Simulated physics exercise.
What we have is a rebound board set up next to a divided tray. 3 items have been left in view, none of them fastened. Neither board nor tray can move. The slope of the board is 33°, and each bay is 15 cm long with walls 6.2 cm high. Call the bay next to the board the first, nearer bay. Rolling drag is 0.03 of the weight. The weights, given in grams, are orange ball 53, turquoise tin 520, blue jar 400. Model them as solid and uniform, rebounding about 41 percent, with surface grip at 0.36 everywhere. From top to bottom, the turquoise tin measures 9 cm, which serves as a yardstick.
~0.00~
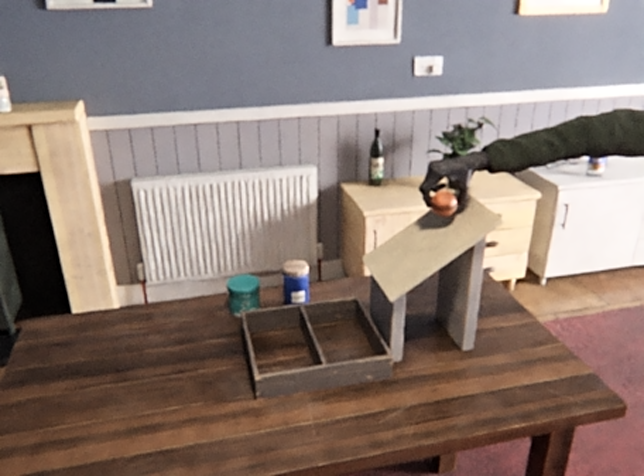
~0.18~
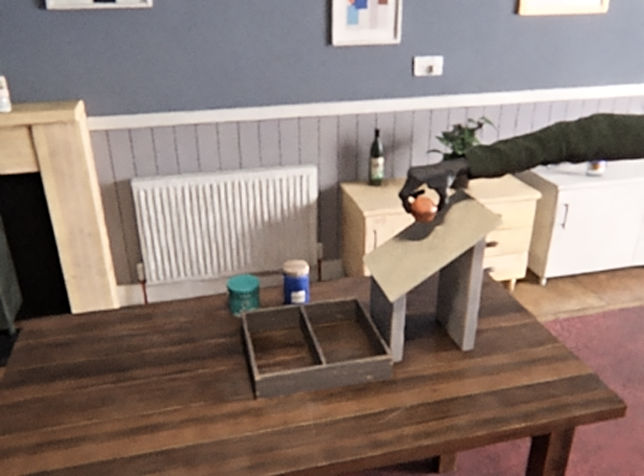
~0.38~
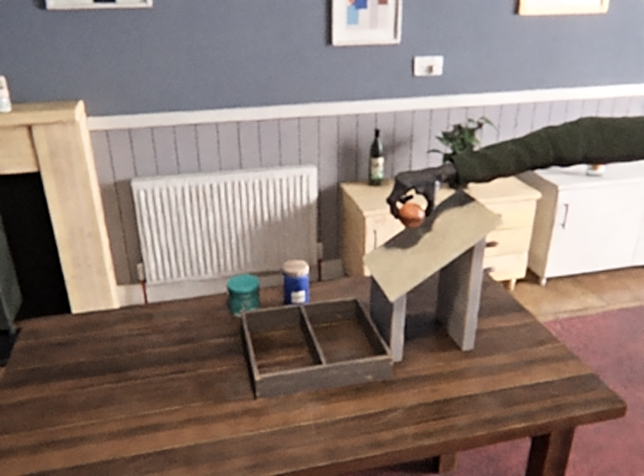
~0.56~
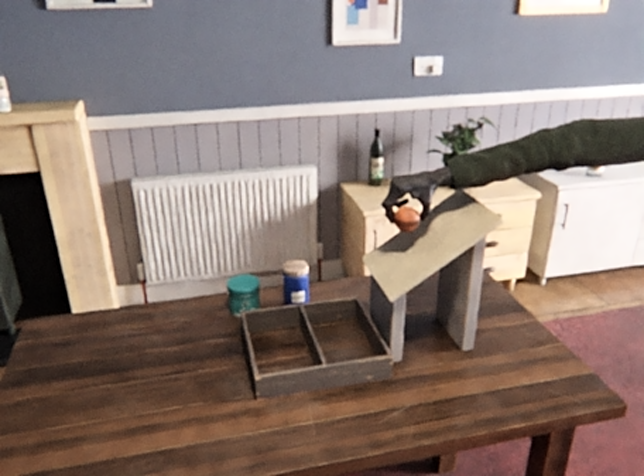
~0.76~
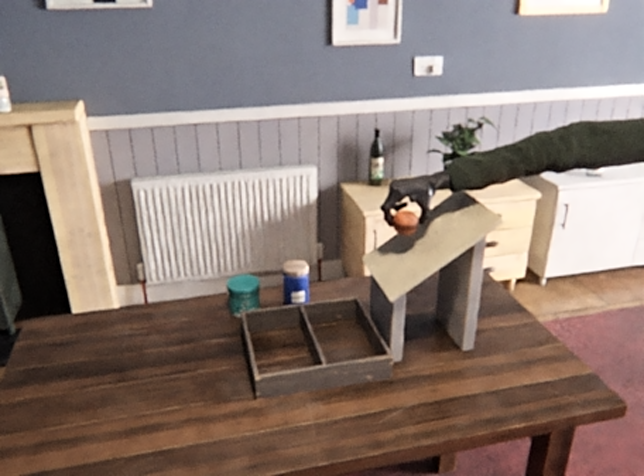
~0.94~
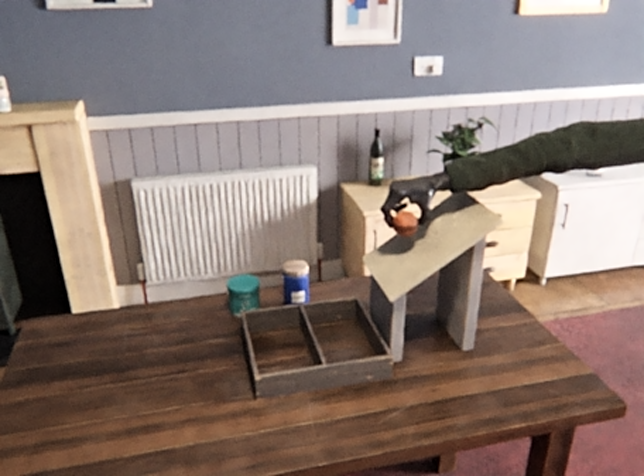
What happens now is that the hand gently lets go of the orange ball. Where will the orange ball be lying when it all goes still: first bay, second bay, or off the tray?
Watch it come to rest in the leading pocket.
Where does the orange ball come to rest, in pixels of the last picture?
At pixel (344, 339) or so, give or take.
Around 1.14 s, orange ball near (396, 247).
Around 1.34 s, orange ball near (337, 305).
Around 1.44 s, it is in the nearer bay; orange ball near (338, 337).
Around 1.54 s, it is in the nearer bay; orange ball near (357, 337).
Finally (2.5 s), it is in the nearer bay; the bystanders still in place (within 4 cm). Final places as that camera would see them, orange ball near (344, 339).
